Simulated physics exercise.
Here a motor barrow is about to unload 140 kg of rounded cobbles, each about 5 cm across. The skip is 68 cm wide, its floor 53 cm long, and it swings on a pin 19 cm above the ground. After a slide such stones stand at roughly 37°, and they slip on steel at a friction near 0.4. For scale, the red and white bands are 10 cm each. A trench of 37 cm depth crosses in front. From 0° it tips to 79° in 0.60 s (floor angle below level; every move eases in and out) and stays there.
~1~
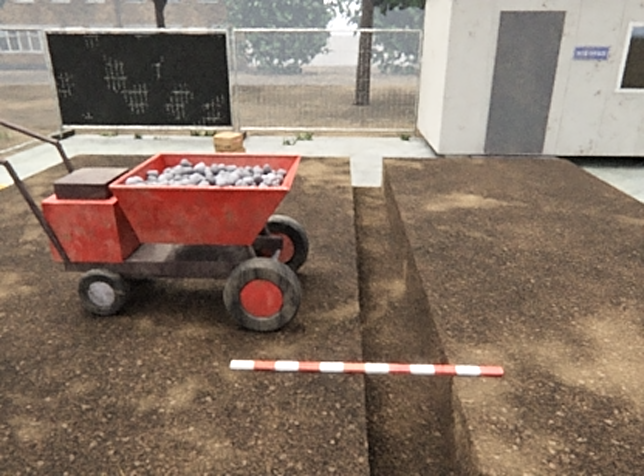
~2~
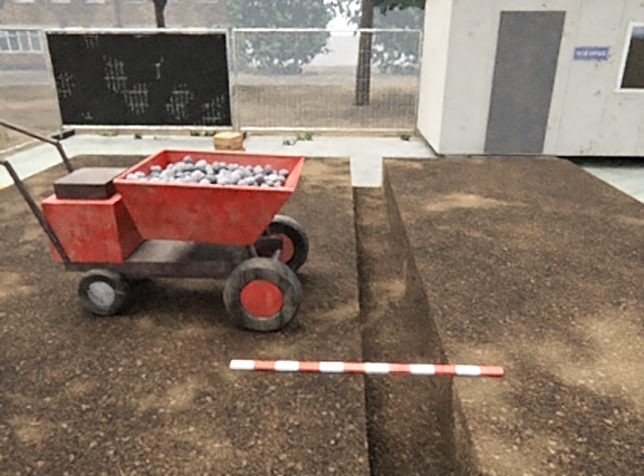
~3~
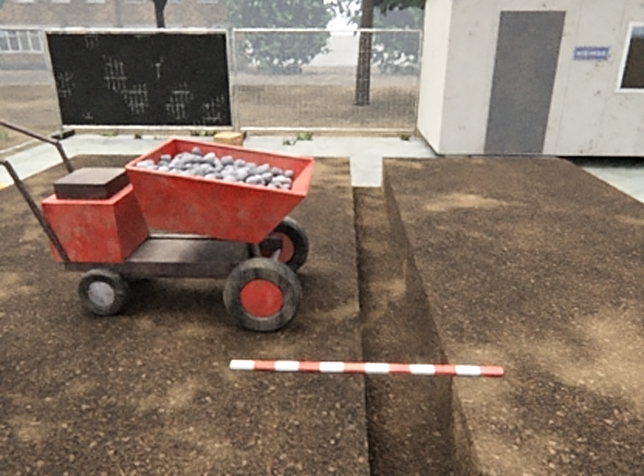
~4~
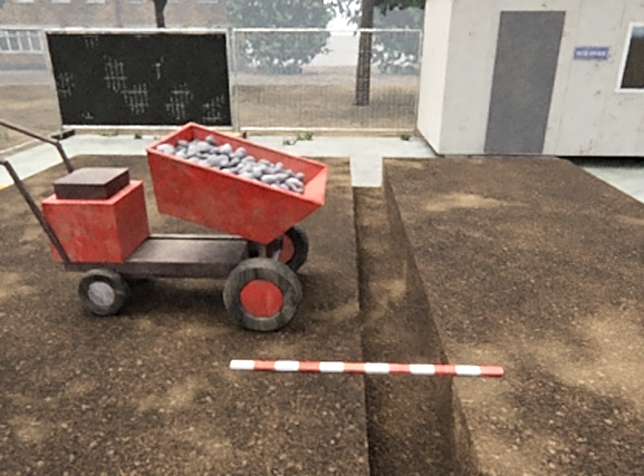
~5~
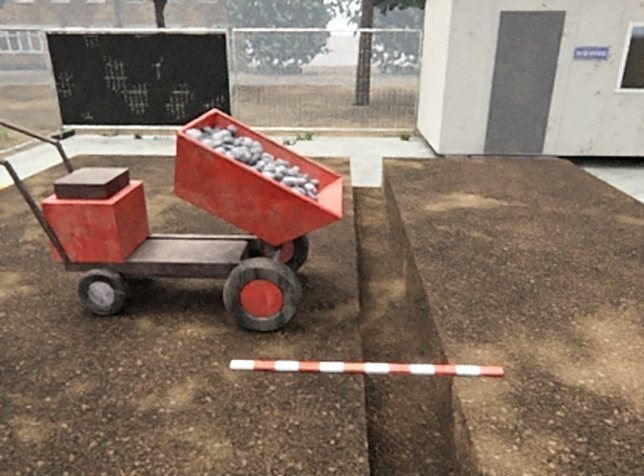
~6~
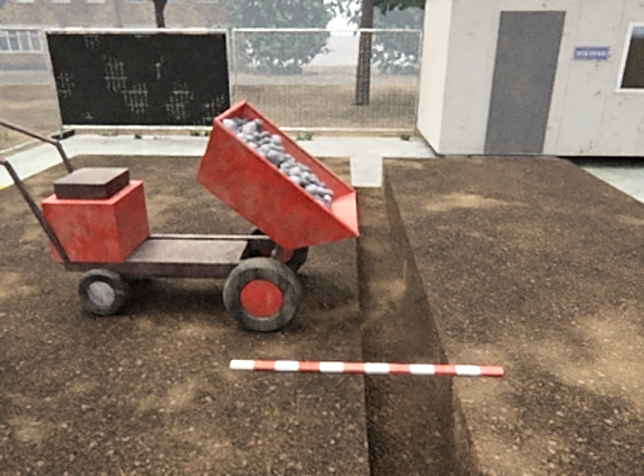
A red motor barrow loaded with rounded grey cobbles stood still beside a trench while its skip tilted forward to the right, its back end rising steadily, with the stones still inside.
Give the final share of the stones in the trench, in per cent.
Roughly 62 per cent ends in the trench.
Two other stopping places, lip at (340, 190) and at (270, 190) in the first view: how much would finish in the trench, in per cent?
Near 15 per cent from the first place, 80 from the second.
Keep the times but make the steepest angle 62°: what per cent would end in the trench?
In that case some 40 per cent.
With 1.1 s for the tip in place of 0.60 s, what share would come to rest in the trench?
In that case some 85 per cent.
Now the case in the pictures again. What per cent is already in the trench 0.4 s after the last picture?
About 40 per cent by then.
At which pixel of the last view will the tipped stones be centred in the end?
Their middle is at about (414, 340).
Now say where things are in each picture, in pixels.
In the first frame, lip at (288, 190), floor tilted 0°, highest stones at (201, 171).
In the second frame, lip at (292, 191), floor tilted 2°, highest stones at (201, 168).
In the third frame, the skip is at 8°, its lip at (305, 195); the top of the load is at (188, 160).
In the fourth frame, the skip is at 17°, its lip at (322, 204); the top of the load is at (203, 149).
In the fifth frame, lip at (341, 218), floor tilted 28°, highest stones at (216, 134).
In the sixth frame, lip at (358, 235), floor tilted 40°, highest stones at (243, 125).
Then, 0.1 s after the last picture the floor is at 67°, 100 % in the skip; the foremost stones are at (370, 247).
Then, 0.4 s after the last picture the floor is at 79°, 45 % in the skip, 40 % in the trench, 14 % past the trench; the foremost stones are at (457, 301).
Then, 0.7 s after the last picture the floor is at 79°, 4 % in the skip, 58 % in the trench, 38 % past the trench; the foremost stones are at (643, 306).
Then, 2.7 s after the last picture the floor is at 79°, 0 % in the skip, 62 % in the trench, 38 % past the trench; the foremost stones are past the picture's edge.
